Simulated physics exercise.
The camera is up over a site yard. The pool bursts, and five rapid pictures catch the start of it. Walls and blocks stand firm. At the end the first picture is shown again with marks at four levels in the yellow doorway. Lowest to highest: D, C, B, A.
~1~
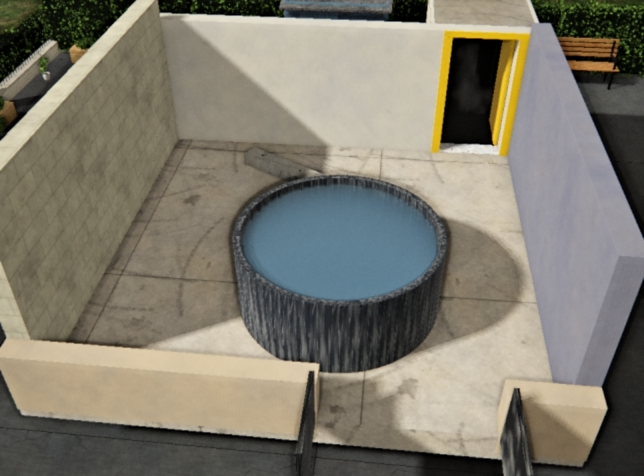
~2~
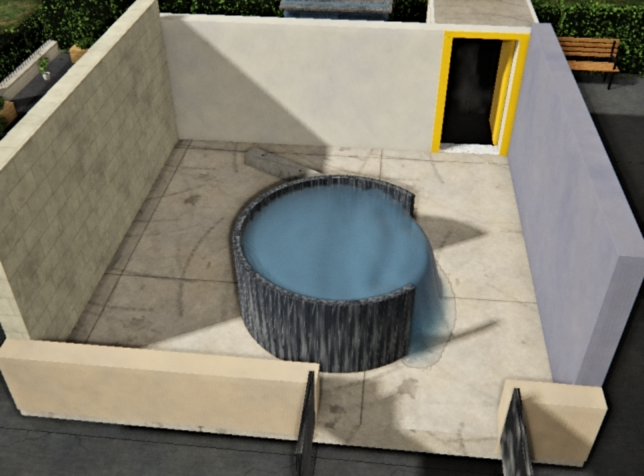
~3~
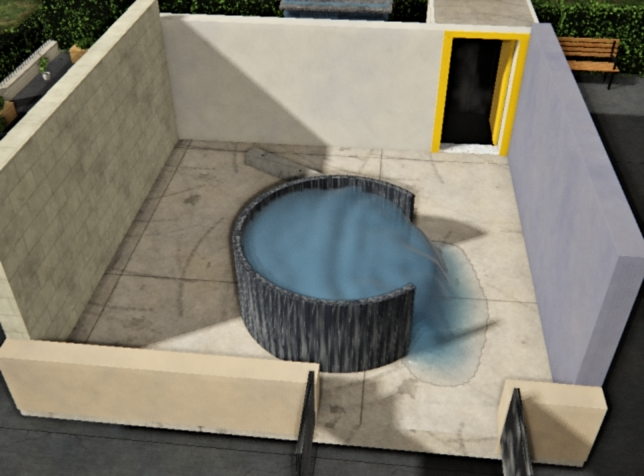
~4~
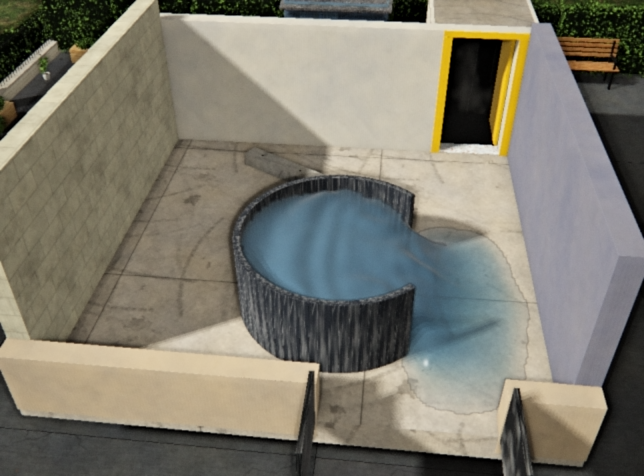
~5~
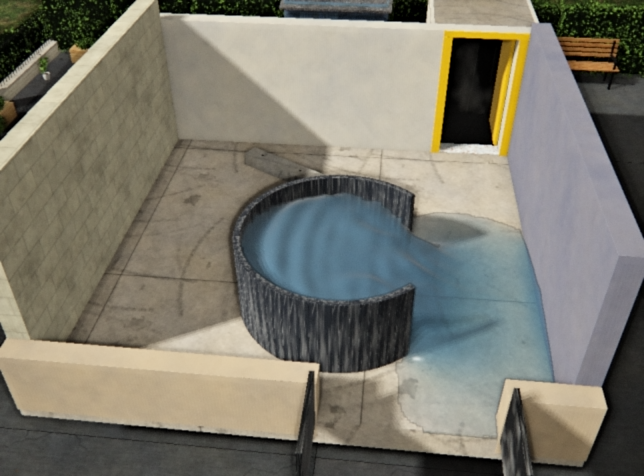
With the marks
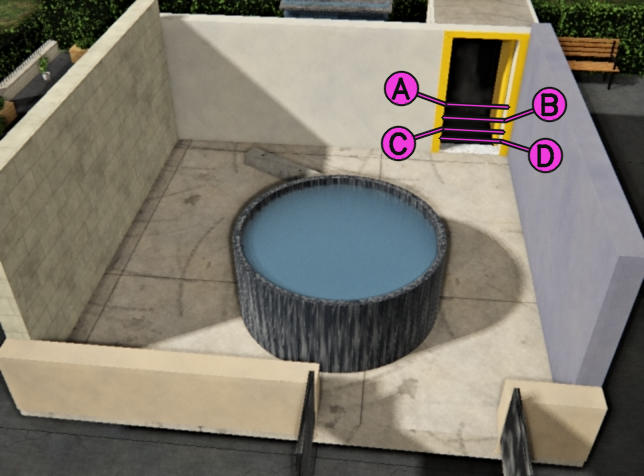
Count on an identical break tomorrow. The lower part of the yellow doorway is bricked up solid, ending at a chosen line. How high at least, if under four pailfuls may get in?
That is mark C.
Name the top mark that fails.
D it is.
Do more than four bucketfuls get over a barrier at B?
No, not at all.
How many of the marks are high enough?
Three.
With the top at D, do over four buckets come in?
Yes, it does.
On the marked copy, A at (476, 105); B at (474, 119); C at (472, 130); D at (471, 139); from the bottom up D, C, B, A.
With A, nothing gets over.
With B, nothing gets over.
With C, a bucket or two gets in.
With D, about 12 bucketfuls get in.
